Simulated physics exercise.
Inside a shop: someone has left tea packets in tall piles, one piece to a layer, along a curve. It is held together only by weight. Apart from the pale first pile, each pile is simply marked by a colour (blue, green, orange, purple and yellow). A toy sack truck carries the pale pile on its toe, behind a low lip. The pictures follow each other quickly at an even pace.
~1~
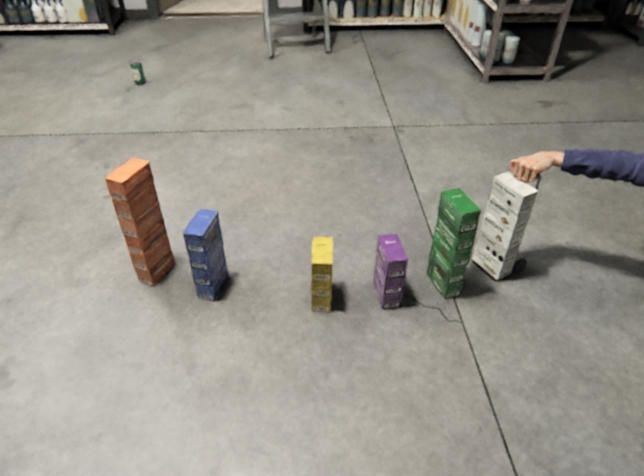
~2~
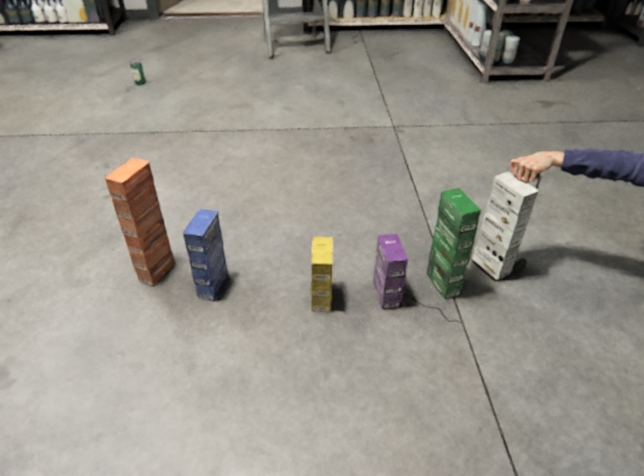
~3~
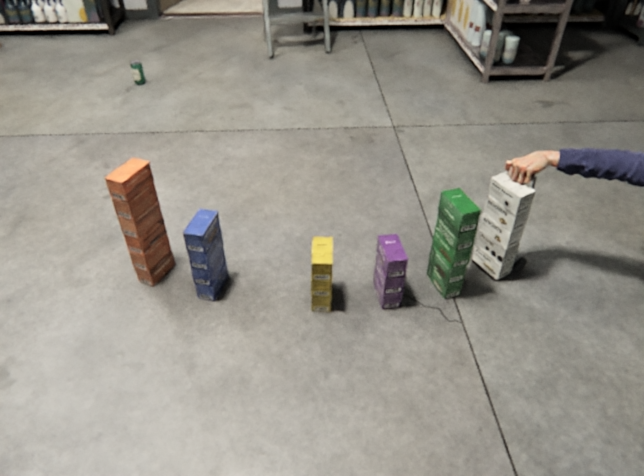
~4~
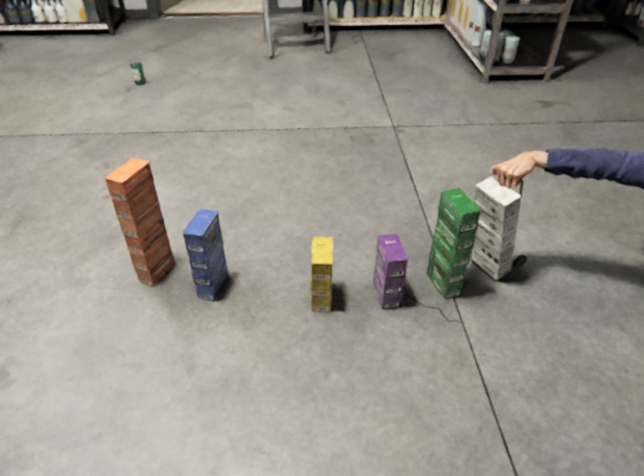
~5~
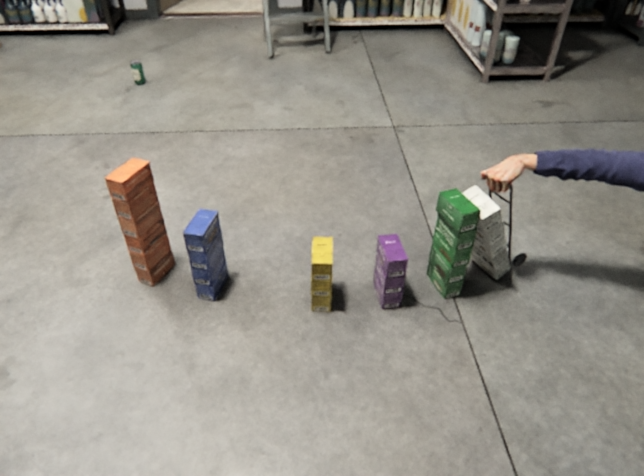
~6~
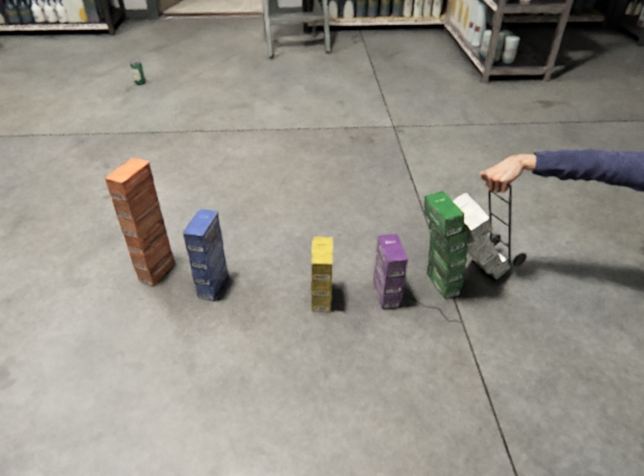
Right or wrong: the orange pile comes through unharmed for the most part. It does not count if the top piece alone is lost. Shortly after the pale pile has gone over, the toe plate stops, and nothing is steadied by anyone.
Right.
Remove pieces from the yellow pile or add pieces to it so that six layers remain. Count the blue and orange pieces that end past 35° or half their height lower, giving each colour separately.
Once things settle, blue has 3 down and orange has 5.
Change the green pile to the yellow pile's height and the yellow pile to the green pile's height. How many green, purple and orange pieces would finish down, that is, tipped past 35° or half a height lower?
The result reads green 3, then purple 3, then orange 0.
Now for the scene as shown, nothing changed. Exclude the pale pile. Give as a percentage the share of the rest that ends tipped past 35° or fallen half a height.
Close to 50 in a hundred, I'd say.
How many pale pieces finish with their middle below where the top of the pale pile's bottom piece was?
Count: 3.
Soon after the last picture, 5 of the pale pile down; none of the 6 orange packets down (4 of 21 in all colours); top orange packet unmoved; top green packet leaning steeply, about its own height lower.
A little later, 5 of the pale pile down; none of the 6 orange packets down (10 of 21 in all colours); top orange packet unmoved; top purple packet leaning well over, about its own height lower.
At rest, 5 of the pale pile down; none of the 6 orange packets down (10 of 21 in all colours); top orange packet unmoved; top green packet upside down. As the last picture would show them, middles, top orange packet near (130, 179), top green packet near (261, 349).
